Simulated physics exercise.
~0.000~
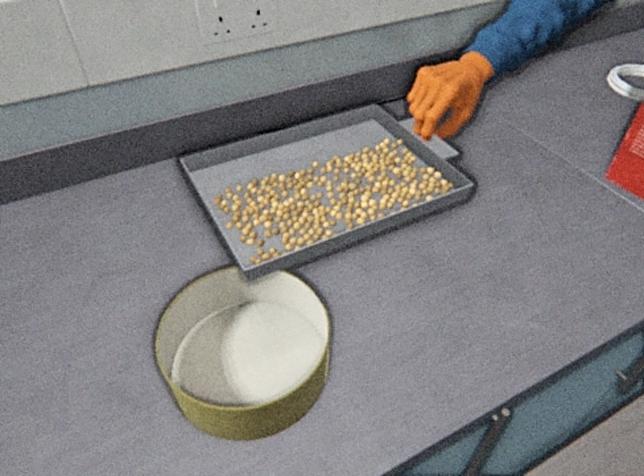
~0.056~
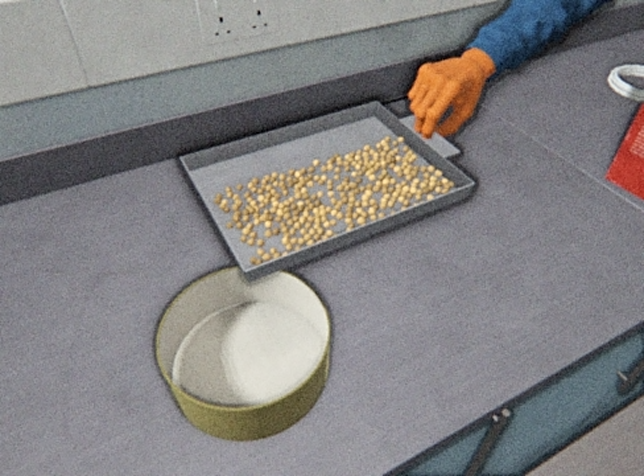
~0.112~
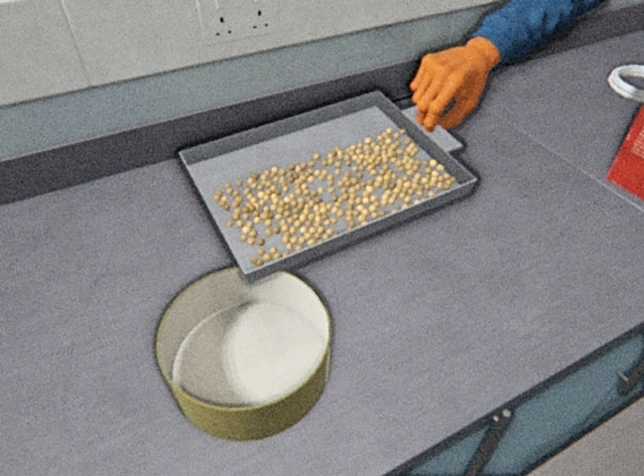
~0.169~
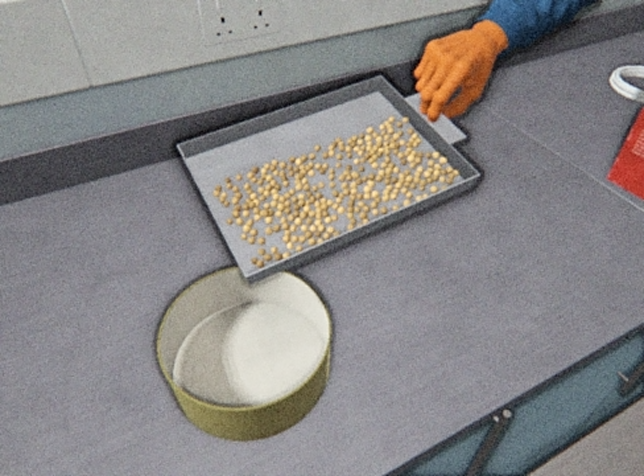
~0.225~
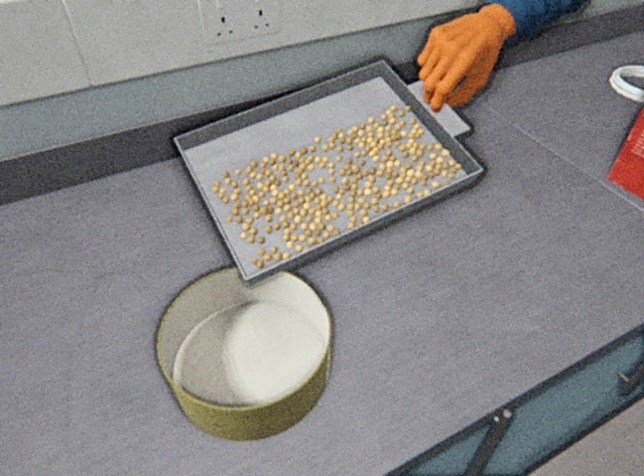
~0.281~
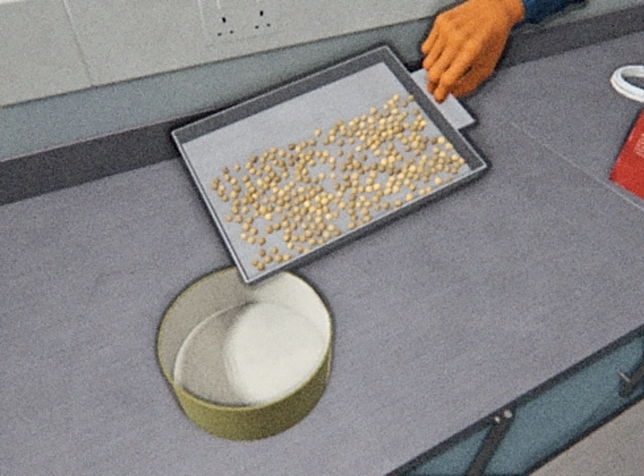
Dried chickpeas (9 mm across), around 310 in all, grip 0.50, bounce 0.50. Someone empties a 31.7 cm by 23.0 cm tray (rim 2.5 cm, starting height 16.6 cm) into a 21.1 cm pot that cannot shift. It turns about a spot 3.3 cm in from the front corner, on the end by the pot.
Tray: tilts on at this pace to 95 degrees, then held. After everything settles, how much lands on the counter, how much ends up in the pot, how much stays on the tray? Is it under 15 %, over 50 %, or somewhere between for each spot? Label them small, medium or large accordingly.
Counter - medium, pot - large, tray - small.
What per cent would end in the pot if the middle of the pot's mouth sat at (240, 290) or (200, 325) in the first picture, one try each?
35 and 35 %.
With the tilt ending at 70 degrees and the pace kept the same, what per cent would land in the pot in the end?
In that case it comes to about 0 in a hundred.
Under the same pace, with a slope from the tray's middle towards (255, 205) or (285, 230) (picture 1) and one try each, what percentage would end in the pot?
Approximately 30 percent, then 95 percent.
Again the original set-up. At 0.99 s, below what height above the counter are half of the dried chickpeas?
Roughly 24 centimetres, more or less.
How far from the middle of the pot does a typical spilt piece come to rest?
Some 20 cm, give or take.
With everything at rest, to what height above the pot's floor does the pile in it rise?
2.0 cm.
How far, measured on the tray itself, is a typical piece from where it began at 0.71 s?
Roughly 5 cm.
After 0.71 s, tilt 56 degrees; the tray holds 100 %, the pot 0 %.
After 0.99 s, tilt 80 degrees; the tray holds 100 %, the pot 0 %.
After 1.38 s, tilt 95 degrees; the tray holds 25 %, the pot 25 %.
At rest (2.3 s), counter 40 %, pot 60 %, tray 0 %.
